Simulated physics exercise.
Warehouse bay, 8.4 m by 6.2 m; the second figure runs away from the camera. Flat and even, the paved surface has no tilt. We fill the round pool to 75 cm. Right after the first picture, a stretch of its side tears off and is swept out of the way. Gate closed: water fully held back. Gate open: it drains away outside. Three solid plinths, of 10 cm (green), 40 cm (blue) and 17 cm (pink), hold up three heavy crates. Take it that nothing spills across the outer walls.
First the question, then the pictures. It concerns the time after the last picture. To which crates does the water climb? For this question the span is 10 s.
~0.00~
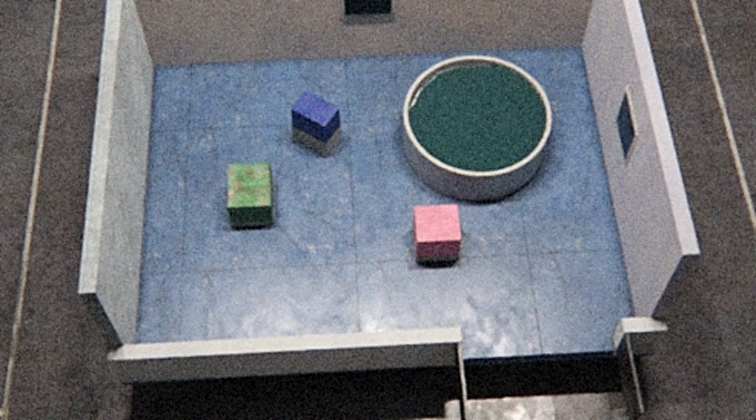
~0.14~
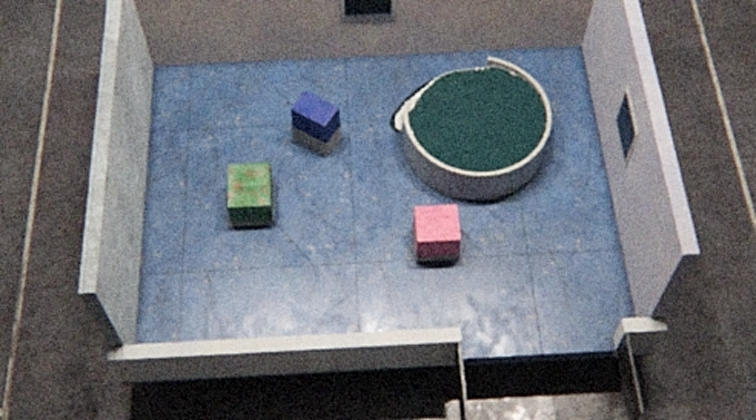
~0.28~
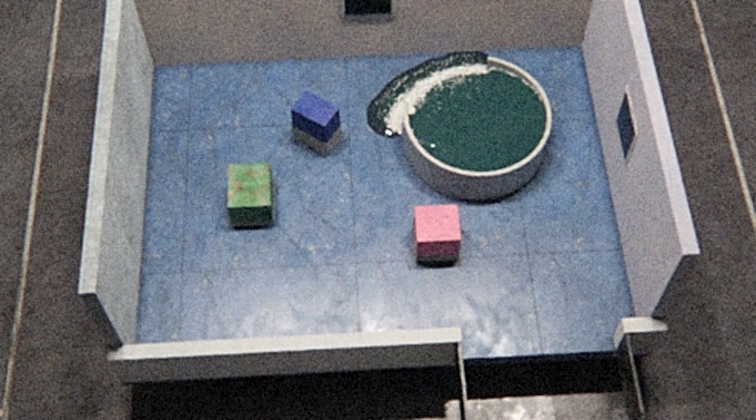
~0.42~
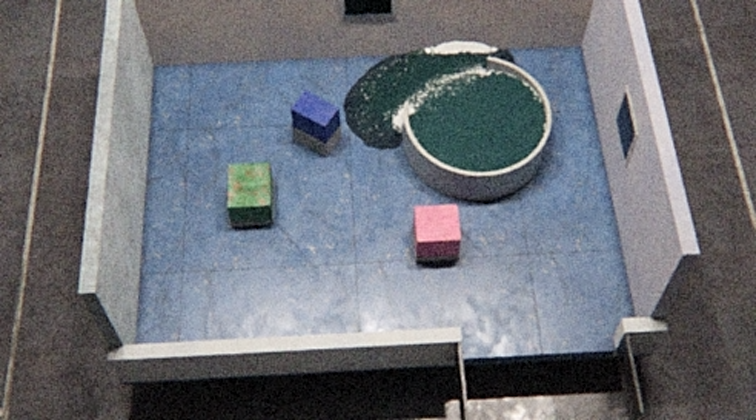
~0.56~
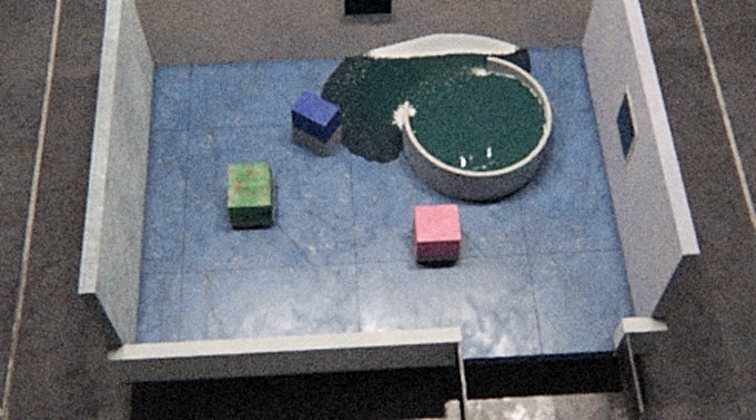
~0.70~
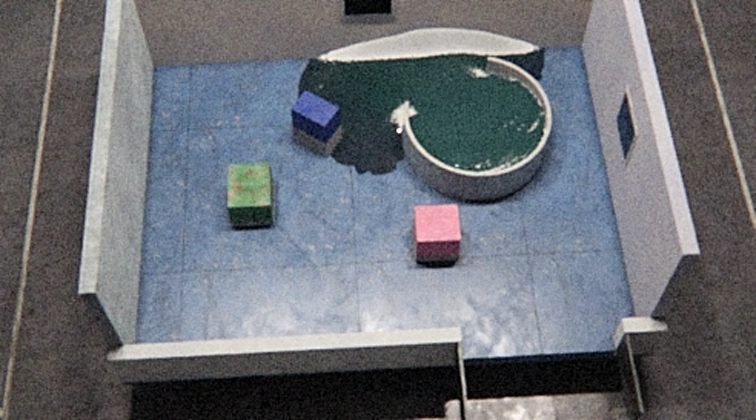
Green crate yes; blue crate no; pink crate no.
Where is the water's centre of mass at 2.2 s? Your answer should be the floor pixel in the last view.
The water is centred near (405, 106).
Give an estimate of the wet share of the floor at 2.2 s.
30 %.
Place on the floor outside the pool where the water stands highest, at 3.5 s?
That would be near pixel (180, 104).
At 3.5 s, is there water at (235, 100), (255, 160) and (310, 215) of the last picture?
Going through the three points: Awash, then awash, then not yet touched.
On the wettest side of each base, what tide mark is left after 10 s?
Green 14, blue 23, pink 12, all in cm.
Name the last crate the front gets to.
Pink.
After 1.4 s water covers 20 % of the floor and is deepest (56 cm) near (431, 55); green plinth not reached, blue plinth reached, pink plinth not reached.
After 2.2 s water covers 30 % of the floor and is deepest (44 cm) near (153, 83); green plinth reached, blue plinth reached, pink plinth not reached.
After 3.5 s water covers 50 % of the floor and is deepest (33 cm) near (180, 104); green plinth reached, blue plinth reached, pink plinth not reached.
After 6.0 s water covers 85 % of the floor and is deepest (22 cm) near (169, 330); green plinth reached, blue plinth reached, pink plinth reached.
After 10.0 s water covers 100 % of the floor and is deepest (14 cm) near (620, 268); highest at the green plinth 14 cm, highest at the blue plinth 23 cm, highest at the pink plinth 12 cm.
